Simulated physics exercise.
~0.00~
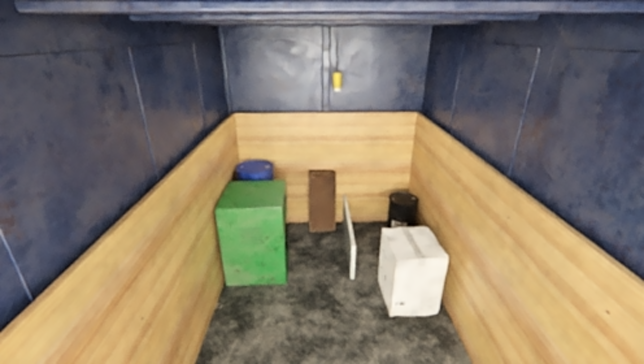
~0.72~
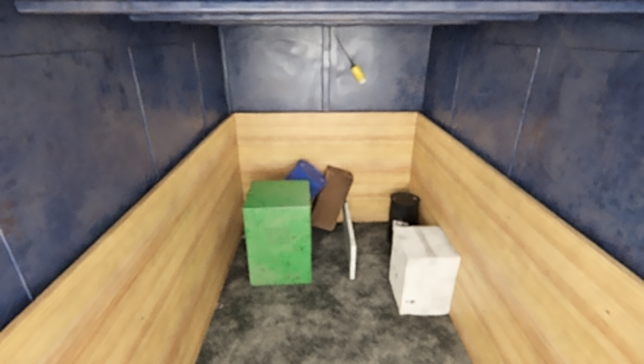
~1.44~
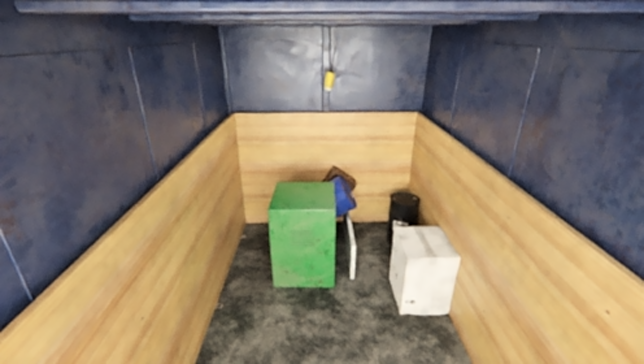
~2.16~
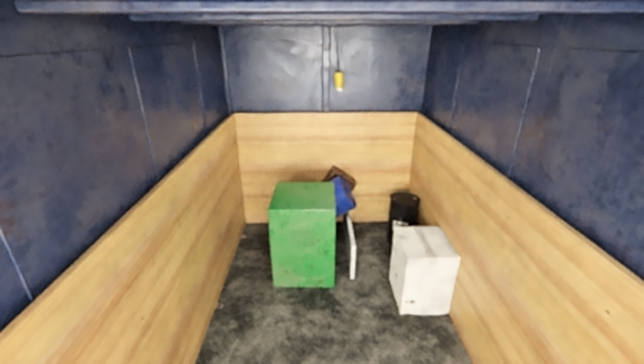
A green block-shaped appliance stands at the left in the back of a van with dark blue upper walls and wooden boards, seen from the rear towards the bulkhead. A blue drum sits behind it, a tall brown box stands near the middle, and a white box and a black drum are on the right, beneath a yellow lamp. The appliance slides right, the white box shifts slightly, and the drum and brown box lean over as the lamp swings. The appliance slides further, and the blue drum ends toppled behind it against the tilted brown box.
